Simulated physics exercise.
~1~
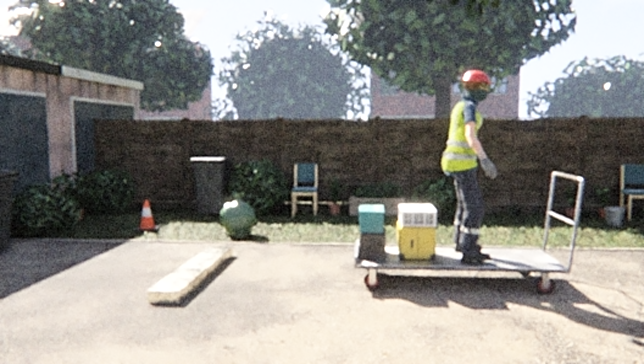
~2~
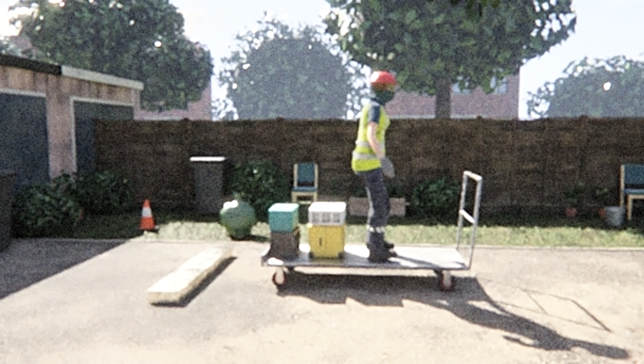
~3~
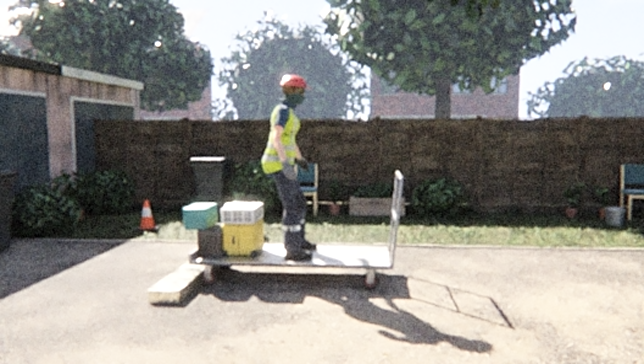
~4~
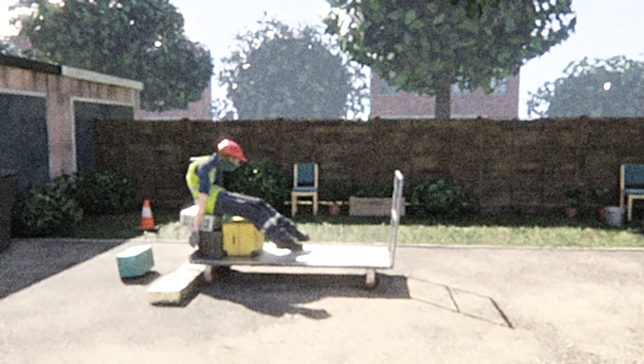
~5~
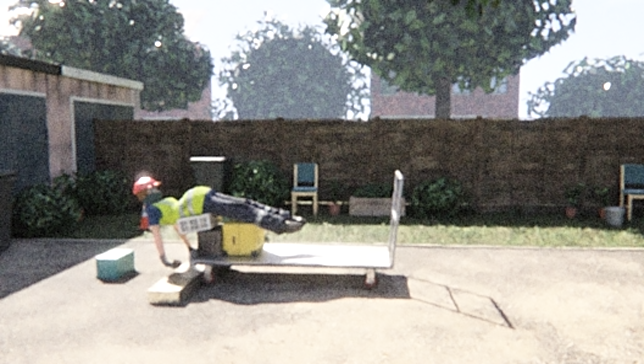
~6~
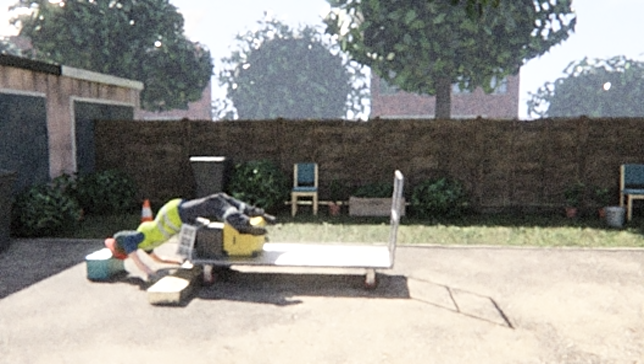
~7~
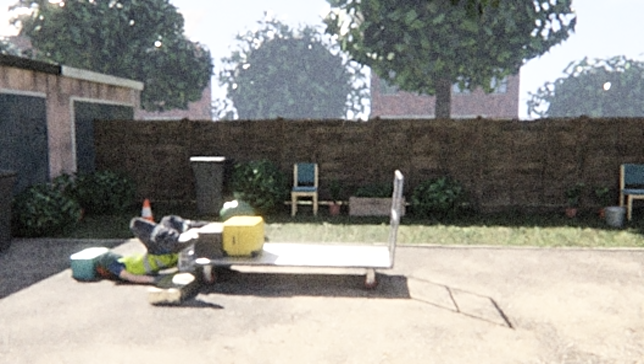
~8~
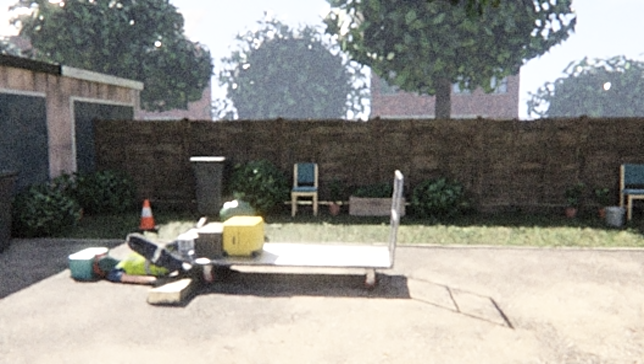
The clip shows a worker in a red helmet riding a flat trolley leftward across a yard until it stops at a low kerb. The worker pitches headfirst over the front with a teal box and white crate, ending on the ground, while a yellow case and dark crate stay aboard.
